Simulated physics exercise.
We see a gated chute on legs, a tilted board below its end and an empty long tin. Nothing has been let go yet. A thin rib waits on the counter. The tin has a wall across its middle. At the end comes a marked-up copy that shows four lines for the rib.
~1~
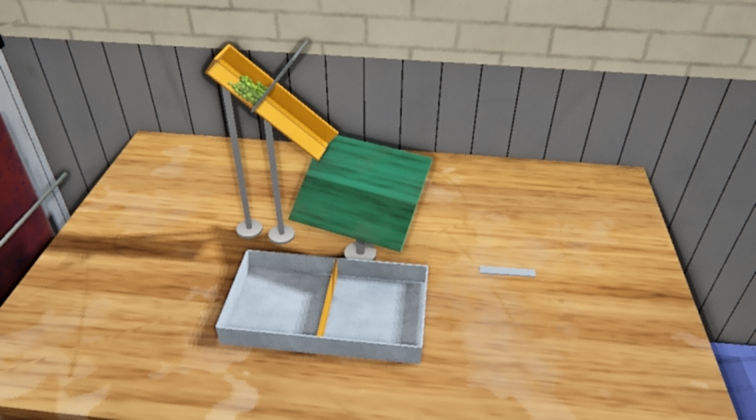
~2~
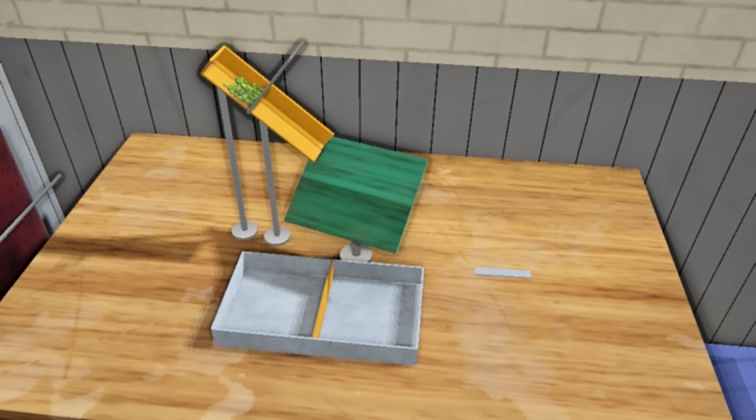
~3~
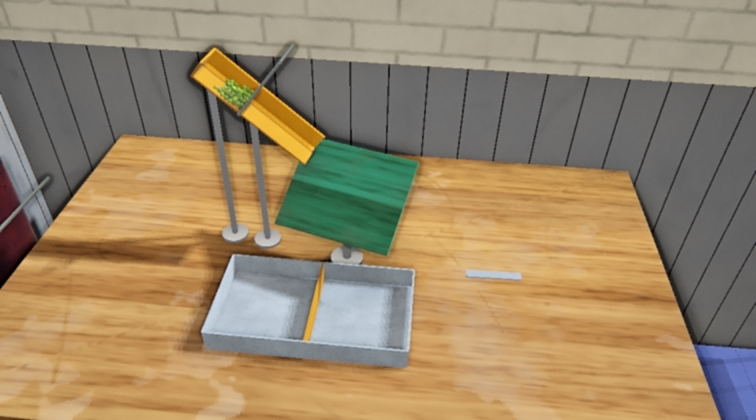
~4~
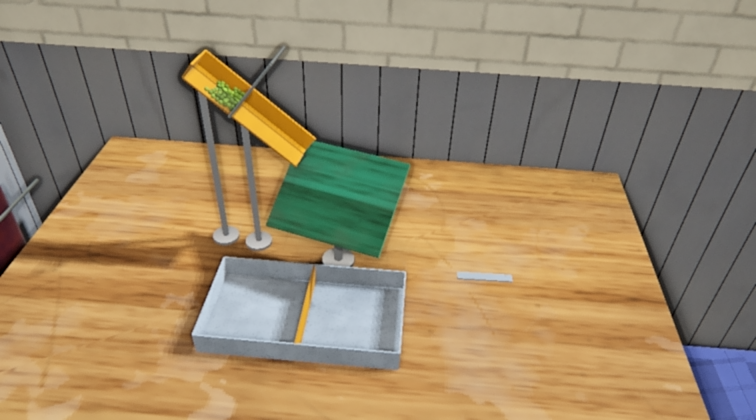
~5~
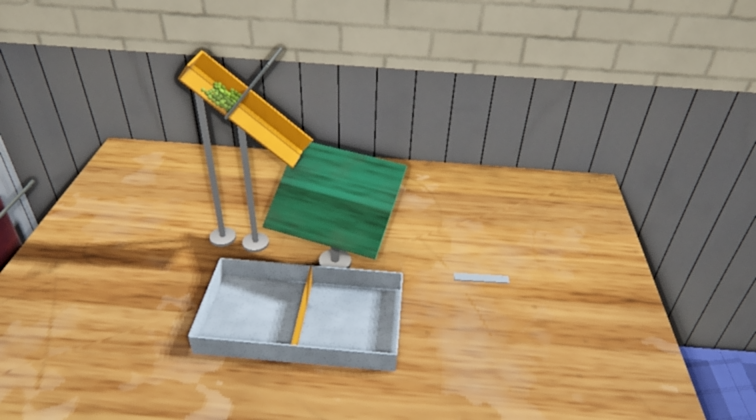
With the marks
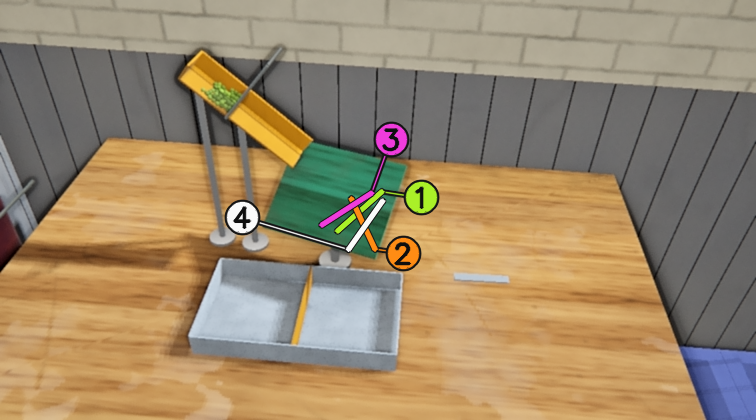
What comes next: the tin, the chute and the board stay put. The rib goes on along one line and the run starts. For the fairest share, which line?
1 beats the others.
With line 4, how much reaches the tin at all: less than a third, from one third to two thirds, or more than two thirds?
More than two thirds.
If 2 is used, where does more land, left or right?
The right half.
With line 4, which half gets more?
The right half.
On the marked copy, line 1 from (381, 191) to (337, 231); line 2 from (351, 198) to (375, 249); line 3 from (371, 193) to (321, 224); line 4 from (382, 200) to (348, 249).
For line 1, of what is caught, about half in the left half, about half in the right.
For line 2, of what is caught, a small part in the left half, most in the right.
For line 3, of what is caught, nearly all in the left half, a small part in the right.
For line 4, of what is caught, a small part in the left half, most in the right.
